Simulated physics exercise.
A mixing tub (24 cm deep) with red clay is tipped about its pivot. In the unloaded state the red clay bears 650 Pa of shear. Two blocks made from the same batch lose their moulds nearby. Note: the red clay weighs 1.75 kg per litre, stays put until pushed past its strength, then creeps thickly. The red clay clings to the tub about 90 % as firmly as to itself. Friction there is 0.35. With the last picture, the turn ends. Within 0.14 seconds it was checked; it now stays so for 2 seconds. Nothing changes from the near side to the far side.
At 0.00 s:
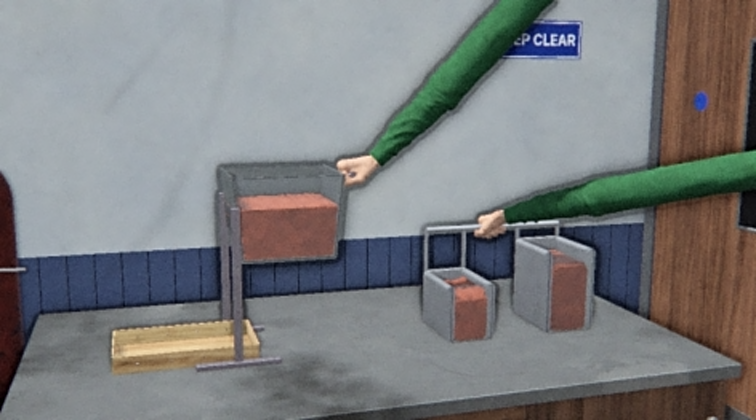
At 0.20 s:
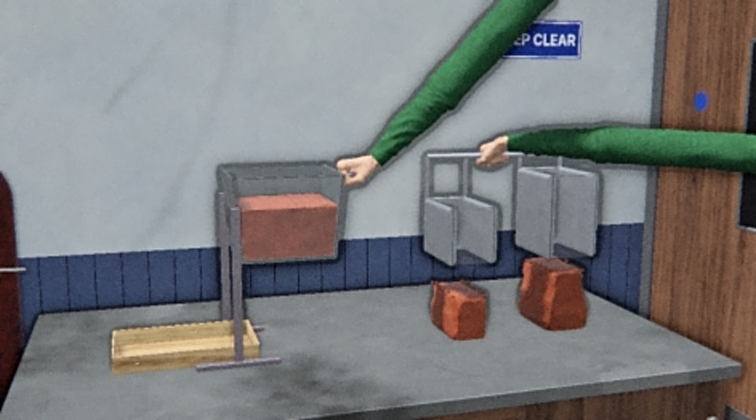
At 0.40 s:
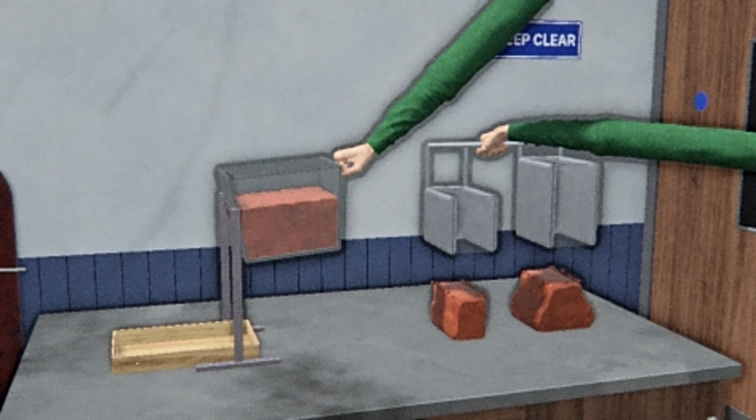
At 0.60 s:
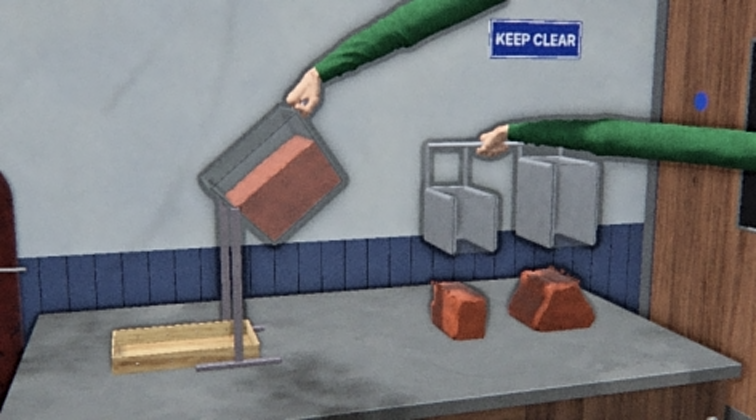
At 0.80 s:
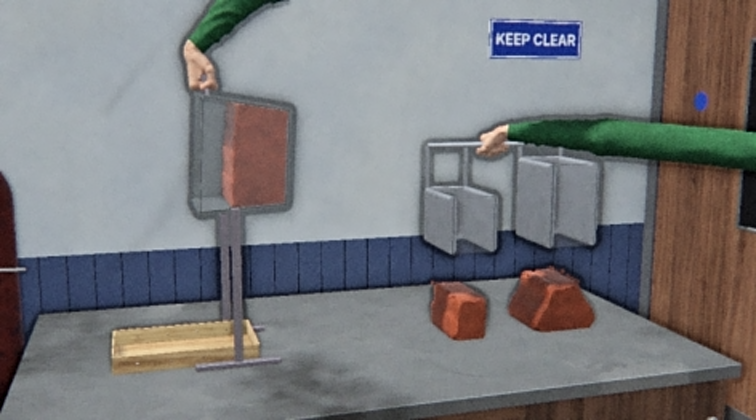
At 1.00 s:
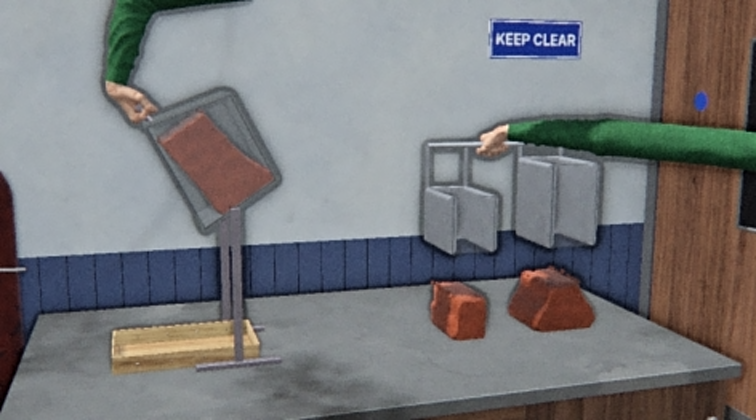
Two moulds lift off red clay blocks, the right one slumps, and a hand tips the tub left.
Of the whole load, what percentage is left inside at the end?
Close to 8 % is left inside.
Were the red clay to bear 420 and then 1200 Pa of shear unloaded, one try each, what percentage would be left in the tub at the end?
Result: 1 % for the first case, 12 % for the second.
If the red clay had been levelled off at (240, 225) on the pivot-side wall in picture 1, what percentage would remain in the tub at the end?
It would come to roughly 8 percent.
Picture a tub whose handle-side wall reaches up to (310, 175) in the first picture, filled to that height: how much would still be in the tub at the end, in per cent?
I'd guess around 7 per cent remains.
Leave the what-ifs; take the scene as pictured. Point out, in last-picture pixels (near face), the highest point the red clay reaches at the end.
Highest point: Approx. (269, 173).
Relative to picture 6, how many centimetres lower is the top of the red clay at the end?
Roughly 16 cm.
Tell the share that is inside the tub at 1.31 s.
Roughly 16 per cent.
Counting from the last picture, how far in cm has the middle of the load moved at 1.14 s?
Roughly 16 cm.
After 1.14 s, the tub is at 117 degrees and holds 39 %.
After 1.31 s, the tub is at 117 degrees and holds 16 %.
After 1.48 s, the tub is at 117 degrees and holds 8 %.
After 1.65 s, the tub is at 117 degrees and holds 8 %.
After 3.00 s, the tub is at 117 degrees and holds 8 %.
